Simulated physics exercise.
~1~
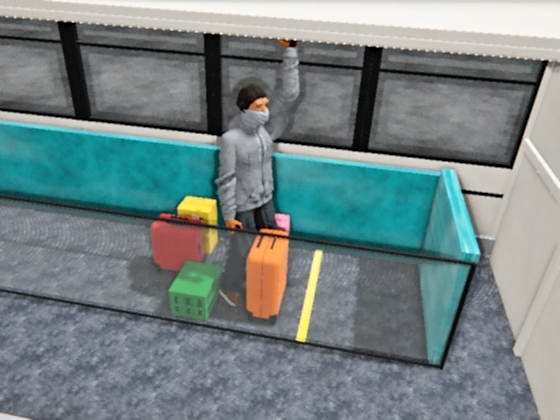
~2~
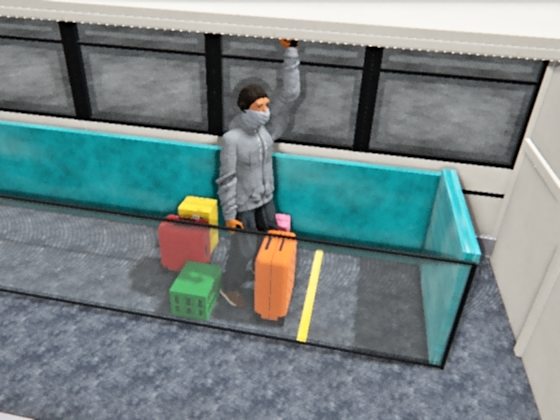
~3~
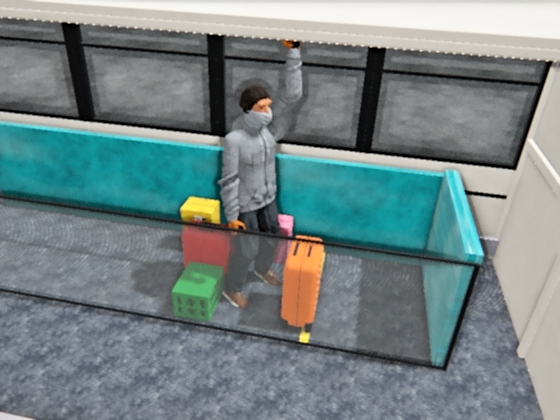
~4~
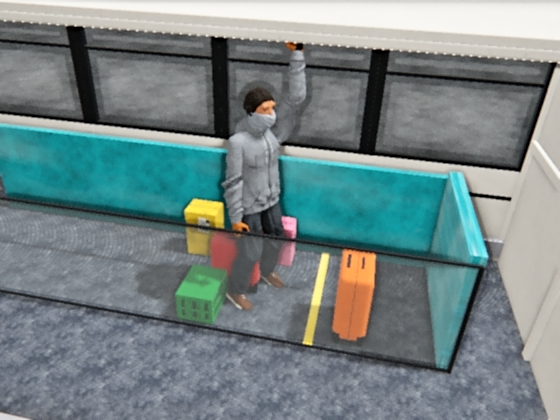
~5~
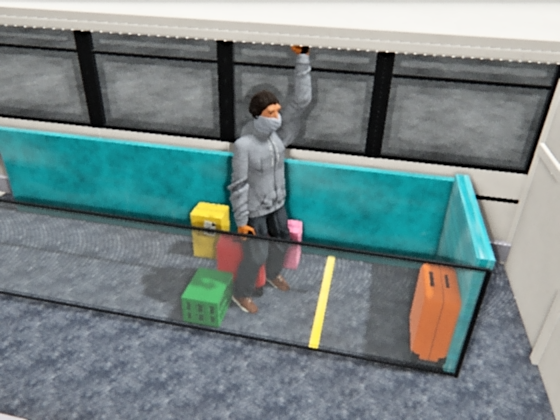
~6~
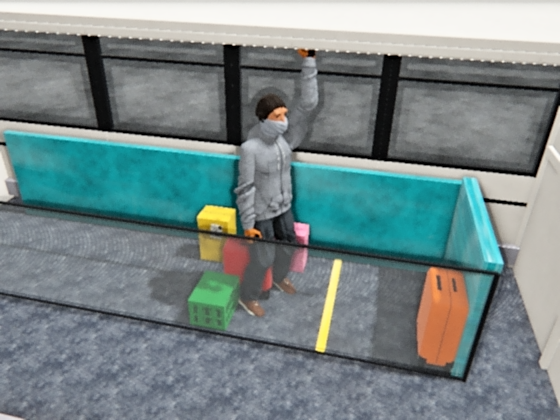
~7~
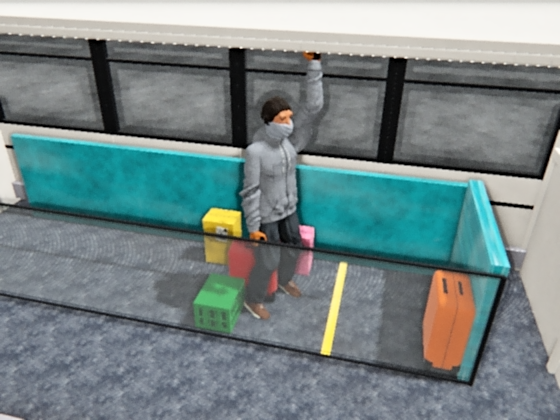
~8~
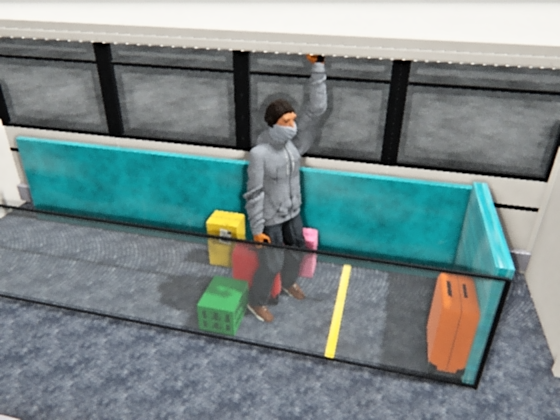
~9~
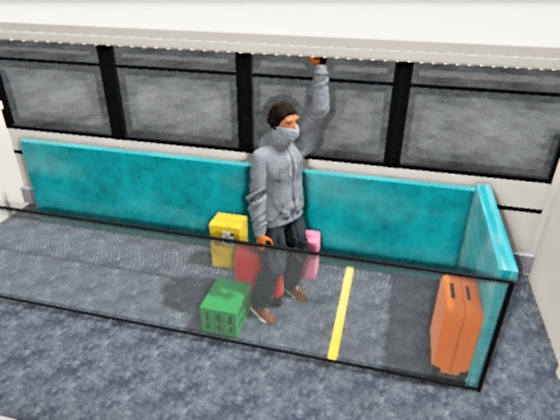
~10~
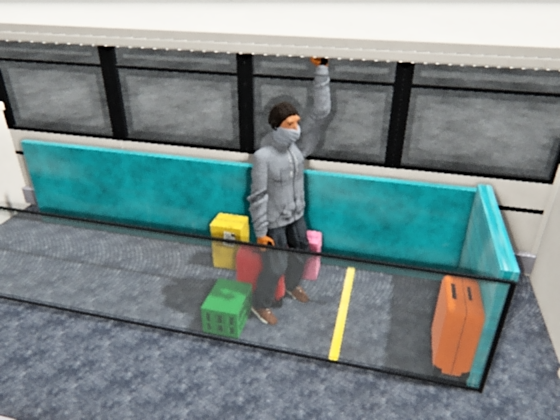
An orange suitcase slides right across the yellow line and comes to rest by the bay's right end, while a smaller red case shifts right behind a masked passenger holding the overhead rail and stops short of the line, near the still yellow, green and pink items.
